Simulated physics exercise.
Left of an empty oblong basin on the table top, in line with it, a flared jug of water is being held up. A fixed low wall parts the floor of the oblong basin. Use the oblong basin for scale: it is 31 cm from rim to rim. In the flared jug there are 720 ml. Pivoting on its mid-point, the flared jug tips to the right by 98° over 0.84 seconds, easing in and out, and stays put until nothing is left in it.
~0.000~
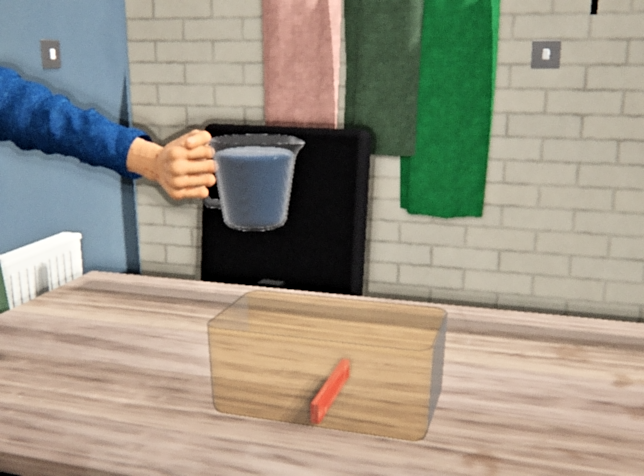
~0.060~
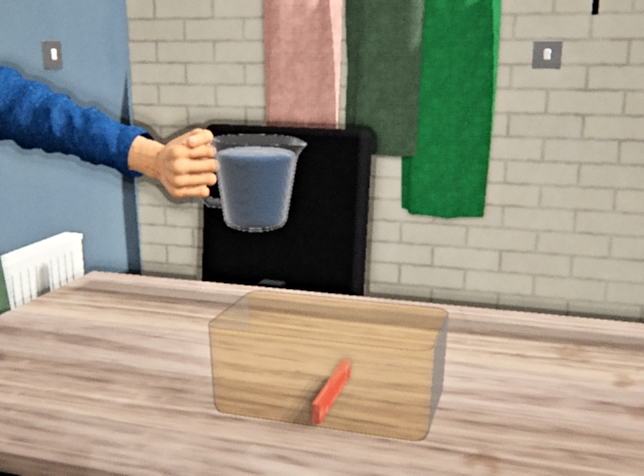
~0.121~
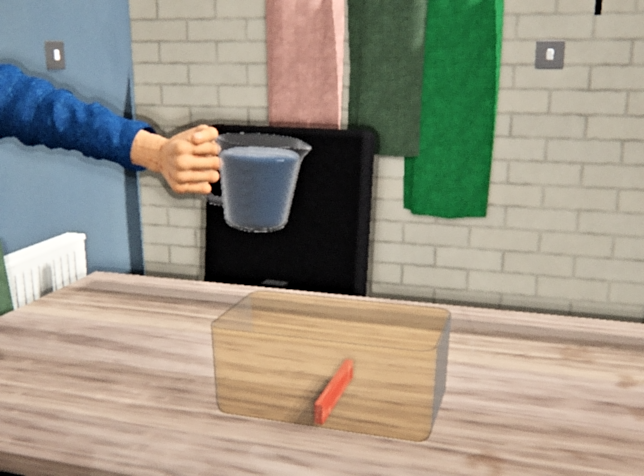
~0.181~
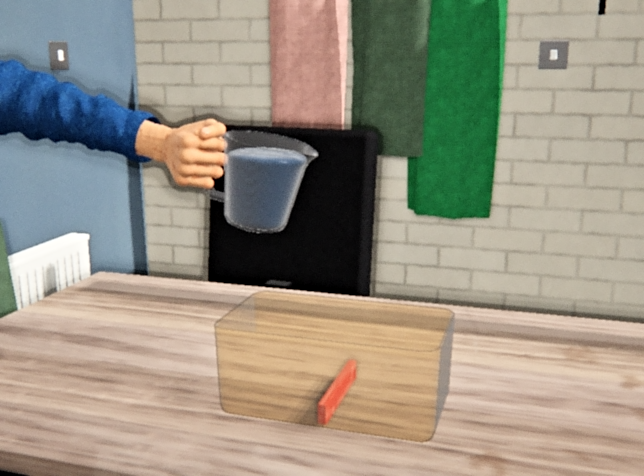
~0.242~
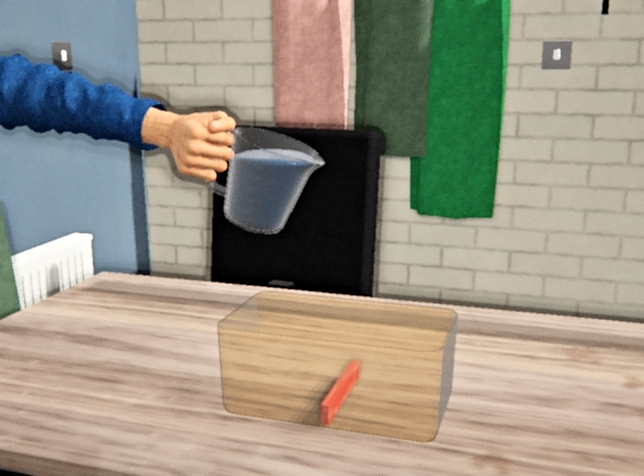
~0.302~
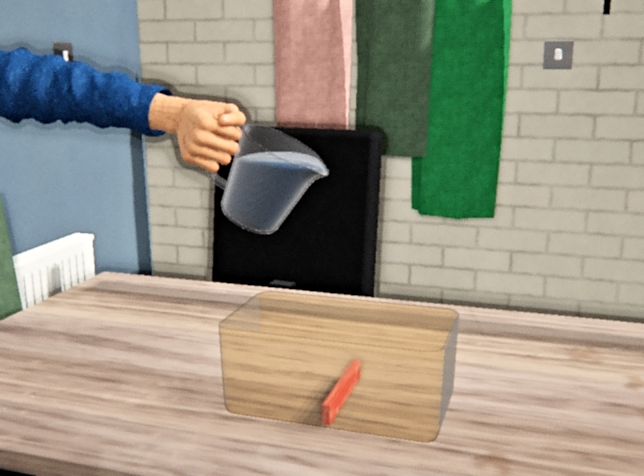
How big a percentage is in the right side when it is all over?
Roughly 86 per cent is in the right side.
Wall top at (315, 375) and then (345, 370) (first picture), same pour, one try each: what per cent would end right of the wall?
The first try gives 90 percent and the second 90 percent.
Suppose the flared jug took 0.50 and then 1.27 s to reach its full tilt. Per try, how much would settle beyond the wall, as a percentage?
Respectively 80 and 90 %.
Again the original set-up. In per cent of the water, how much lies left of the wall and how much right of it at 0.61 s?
0 per cent left and 12 right, roughly.
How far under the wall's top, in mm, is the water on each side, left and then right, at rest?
Left roughly 26 mm; right roughly 4 mm.
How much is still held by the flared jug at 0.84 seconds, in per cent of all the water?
Around 14 in a hundred.
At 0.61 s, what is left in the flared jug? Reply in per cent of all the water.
Some 58 % of it is still there.
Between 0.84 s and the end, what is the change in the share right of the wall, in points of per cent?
A gain, roughly 26 percent.
By 0.61 s the tilt is 81° and 58 per cent is still to pour, 0 is left of the wall and 12 right of it.
By 0.84 s the tilt is 98° and 15 per cent is still to pour, 3 is left of the wall and 60 right of it.
By 1.08 s the tilt is 98° and 2 per cent is still to pour, 9 is left of the wall and 84 right of it.
By 1.34 s the tilt is 98° and 0 per cent is still to pour, 11 is left of the wall and 87 right of it.
At rest 12 per cent lies left of the wall, 86 right of it and 2 outside.
